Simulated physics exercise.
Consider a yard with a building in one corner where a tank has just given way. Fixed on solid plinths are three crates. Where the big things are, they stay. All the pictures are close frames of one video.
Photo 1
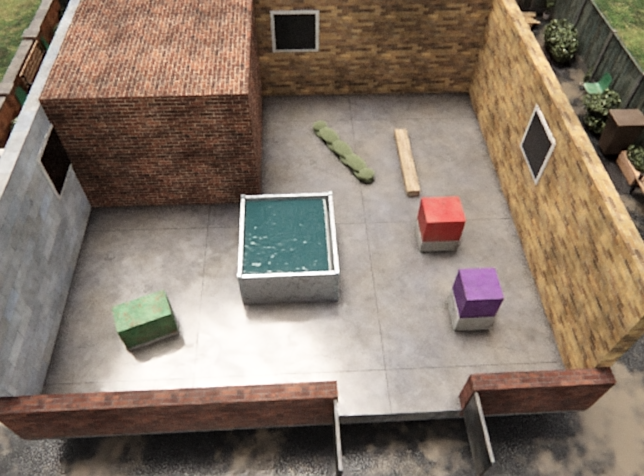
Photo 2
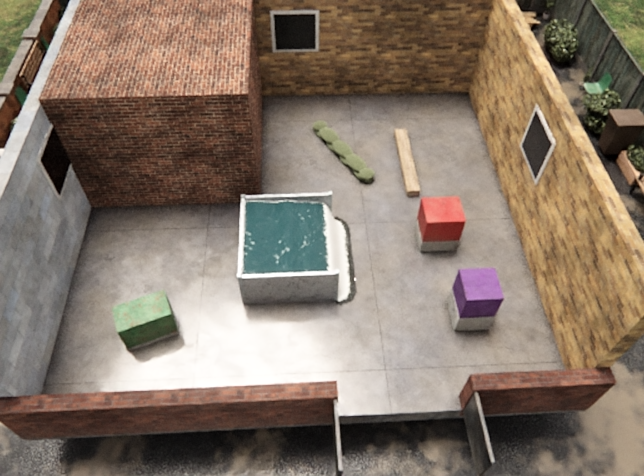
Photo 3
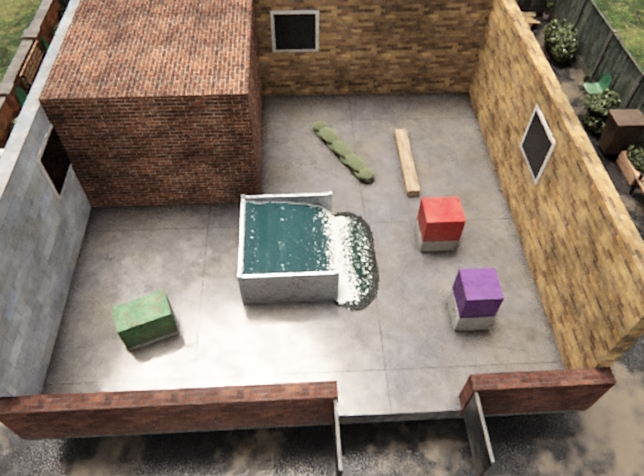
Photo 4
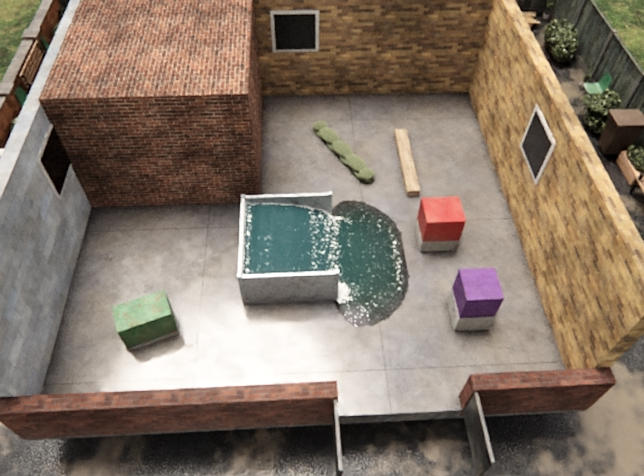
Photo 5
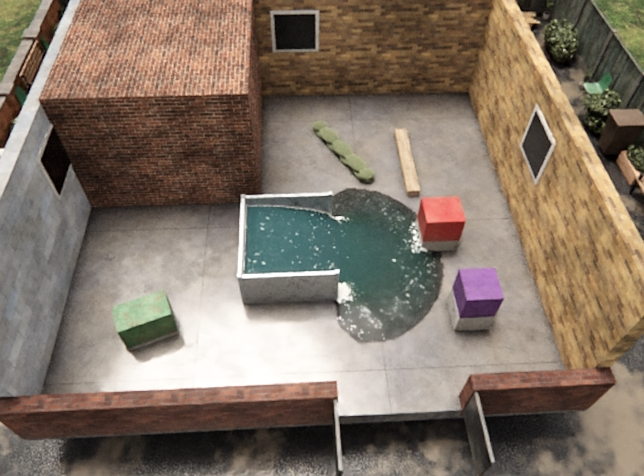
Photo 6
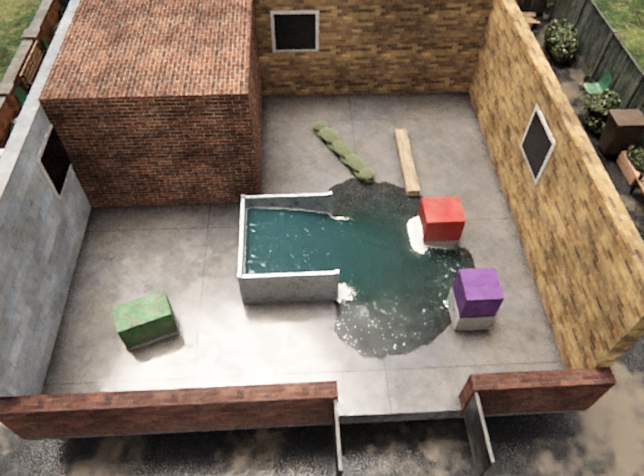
Water in a square tank bursts out through its right side and spreads across the paved yard in a widening dark pool, reaching around the base of the red block and then touching the purple block.
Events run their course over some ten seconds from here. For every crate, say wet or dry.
Purple crate - dry; green crate - dry; red crate - wet.
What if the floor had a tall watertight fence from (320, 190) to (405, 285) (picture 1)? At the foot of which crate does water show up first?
I'd pick the one in purple.
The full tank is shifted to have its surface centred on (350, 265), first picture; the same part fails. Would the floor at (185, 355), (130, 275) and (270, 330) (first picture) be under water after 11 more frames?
As listed: Free of water, clear, dry.
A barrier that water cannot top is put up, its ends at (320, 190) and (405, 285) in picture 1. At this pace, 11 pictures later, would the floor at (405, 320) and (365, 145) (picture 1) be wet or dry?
In order, I'd call them inundated and bare.
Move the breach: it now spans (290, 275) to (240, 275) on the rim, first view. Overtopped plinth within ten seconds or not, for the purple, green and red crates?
Purple crate is not reached; green crate is reached; red crate is not reached.
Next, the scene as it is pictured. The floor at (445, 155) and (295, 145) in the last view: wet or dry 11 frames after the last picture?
Swamped; unflooded.
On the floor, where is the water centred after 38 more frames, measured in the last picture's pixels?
I'd put it at around (412, 208).
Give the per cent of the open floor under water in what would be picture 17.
It comes out near 35 percent.
A moment on, water covers 25 % of the floor; the purple crate water round its plinth, the green crate not reached, the red crate water round its plinth.
Next, water covers 35 % of the floor; the purple crate water round its plinth, the green crate not reached, the red crate water round its plinth.
Then, water covers 45 % of the floor; the purple crate water round its plinth, the green crate not reached, the red crate water round its plinth.
Later, water covers 65 % of the floor; the purple crate water round its plinth, the green crate not reached, the red crate water round its plinth.
In the end, water covers 80 % of the floor; the purple crate stayed above the water, the green crate stayed above the water, the red crate was topped.
